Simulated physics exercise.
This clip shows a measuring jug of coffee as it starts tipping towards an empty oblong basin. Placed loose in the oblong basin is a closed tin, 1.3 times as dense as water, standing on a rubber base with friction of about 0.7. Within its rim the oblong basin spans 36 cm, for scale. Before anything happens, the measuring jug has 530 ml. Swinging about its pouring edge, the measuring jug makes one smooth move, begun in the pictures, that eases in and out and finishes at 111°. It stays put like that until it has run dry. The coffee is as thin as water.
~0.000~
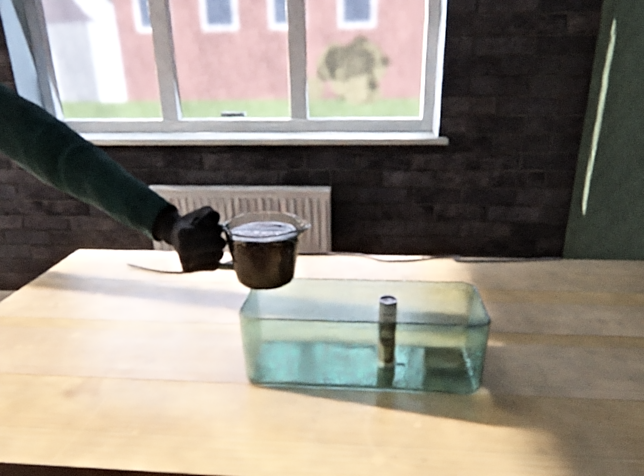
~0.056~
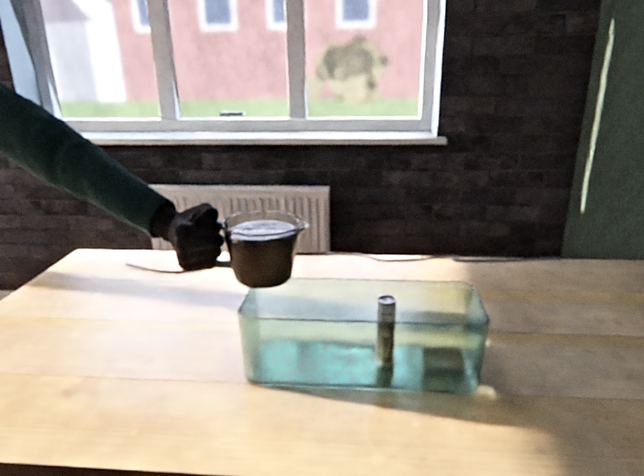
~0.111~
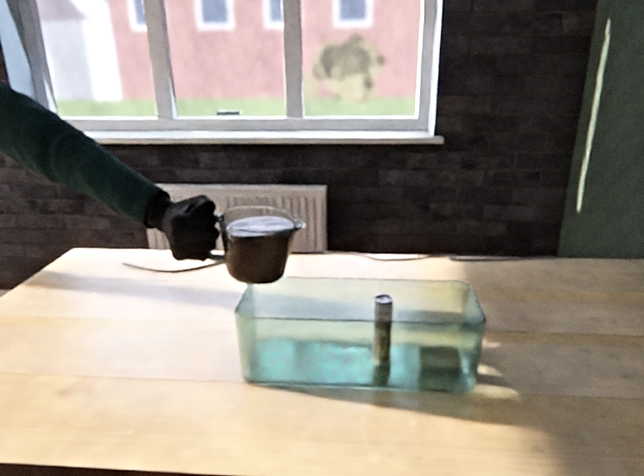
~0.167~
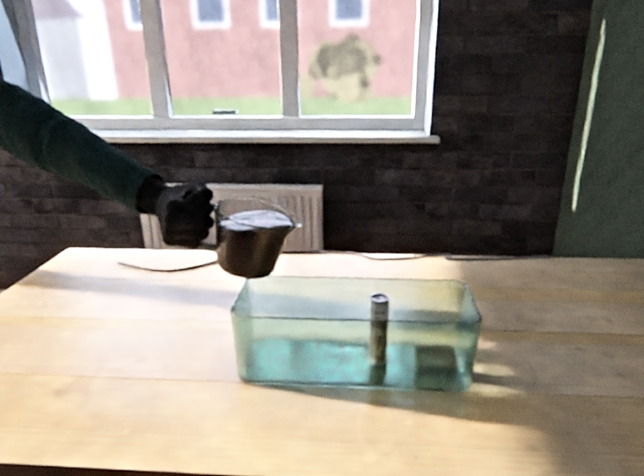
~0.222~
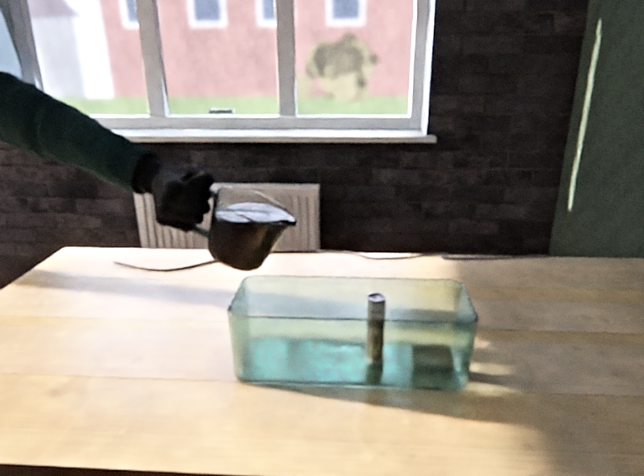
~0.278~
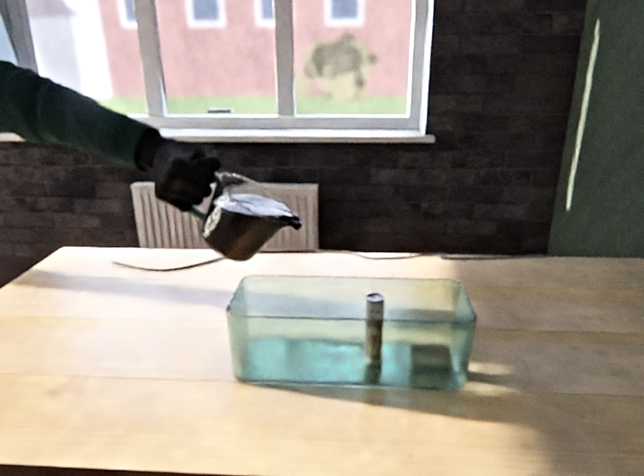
A gloved hand holding a measuring jug of dark liquid above a glass basin with a tin inside, steadily tilting it rightward.
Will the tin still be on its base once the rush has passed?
It overbalances.
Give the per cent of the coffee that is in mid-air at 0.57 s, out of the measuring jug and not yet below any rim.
42 %.
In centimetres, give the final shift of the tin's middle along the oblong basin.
It finishes around 7.5 cm from where it began.
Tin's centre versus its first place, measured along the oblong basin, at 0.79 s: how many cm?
Its middle sits about 5 cm from the start.
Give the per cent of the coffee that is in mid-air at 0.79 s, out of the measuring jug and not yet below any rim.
Near 14 percent.
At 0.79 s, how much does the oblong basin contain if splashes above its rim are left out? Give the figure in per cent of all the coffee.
Close to 84 in a hundred.
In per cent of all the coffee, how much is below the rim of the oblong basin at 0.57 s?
Fraction in basin: Approx. 16%.
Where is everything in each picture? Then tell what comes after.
In the first picture, tilt 0°; pouring edge (310, 226); surface from (230, 231) to (300, 232); the oblong basin's rim runs from (247, 297) to (482, 304); the tin's top is at (388, 302).
In the second picture, tilt 1°; pouring edge (309, 225); surface from (229, 230) to (299, 230).
In the third picture, tilt 6°; pouring edge (306, 225); surface from (226, 226) to (297, 226).
In the fourth picture, tilt 13°; pouring edge (301, 224); surface from (220, 221) to (295, 222).
In the fifth picture, tilt 22°; pouring edge (298, 224); surface from (216, 212) to (295, 219).
In the sixth picture, tilt 33°; pouring edge (296, 223); surface from (214, 202) to (292, 216); 2 per cent is over the edge.
After 0.57 s the tilt is 95° and 42 per cent is still to pour; the tin stands where it began.
After 0.79 s the tilt is 111° and 2 per cent is still to pour; the tin leans 46°.
After 1.01 s the tilt is 111° and 0 per cent is still to pour; the tin lies on its side.
After 1.26 s the tilt is 111° and 0 per cent is still to pour; the tin lies on its side.
In the end the tin lies on its side.
